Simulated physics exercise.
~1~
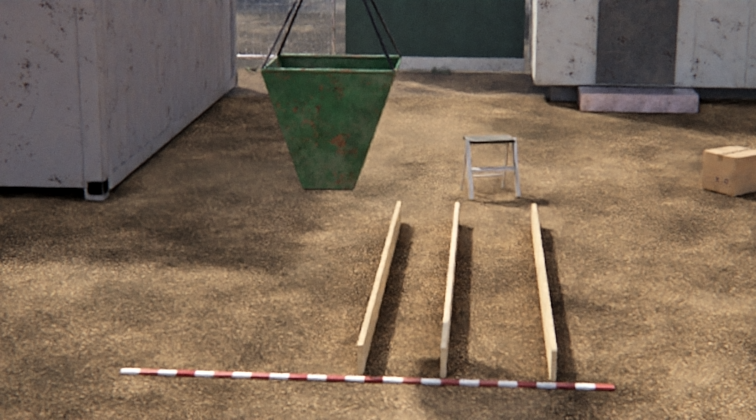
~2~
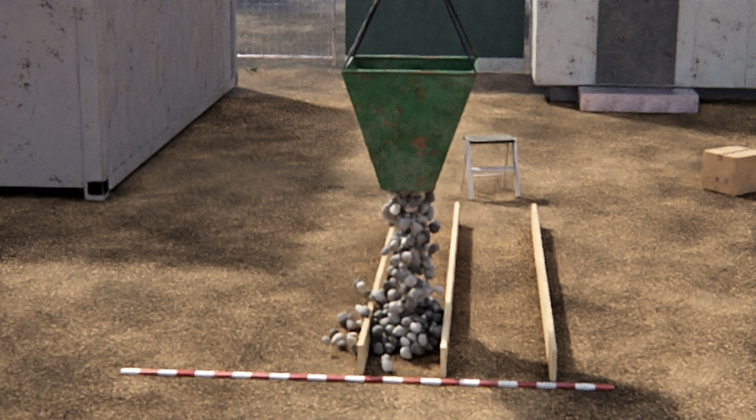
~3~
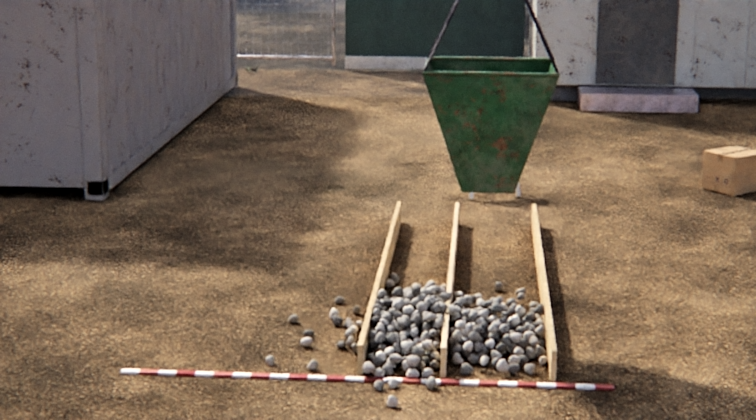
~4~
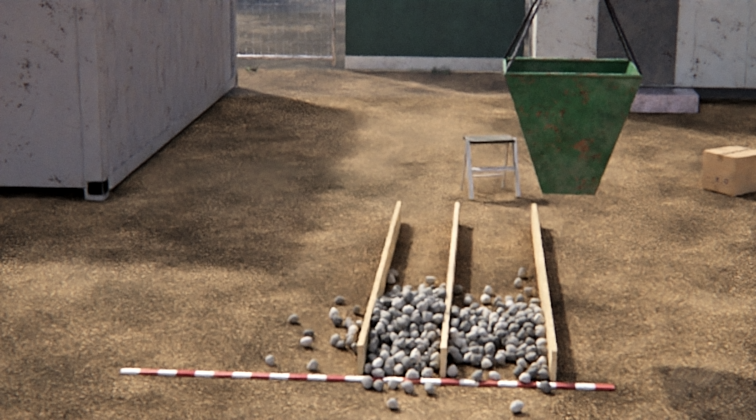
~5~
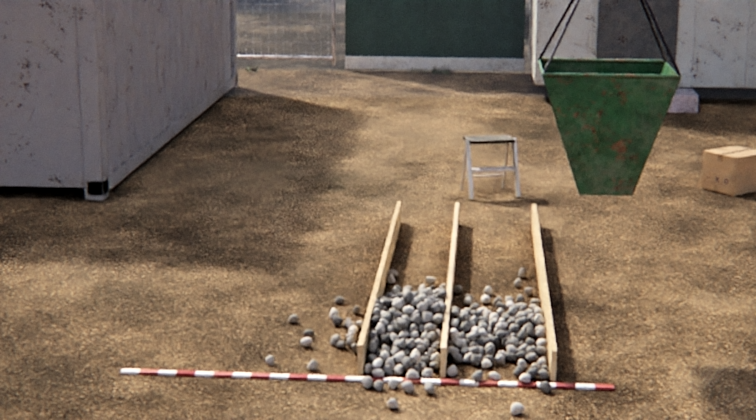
A green, rust-marked skip hangs over a bare dirt yard, seen from the side and slightly above, with pale containers behind, a small step stool in the middle and a cardboard box at right. Three wooden planks mark off two bays behind a red and white striped pole. The skip moves rightwards and pours round grey stones from its bottom, mostly into the left bay. Still travelling, it drops more into the right bay until it is empty. It carries on rightwards, leaving most stones in the left bay, fewer in the right and a few strays outside.
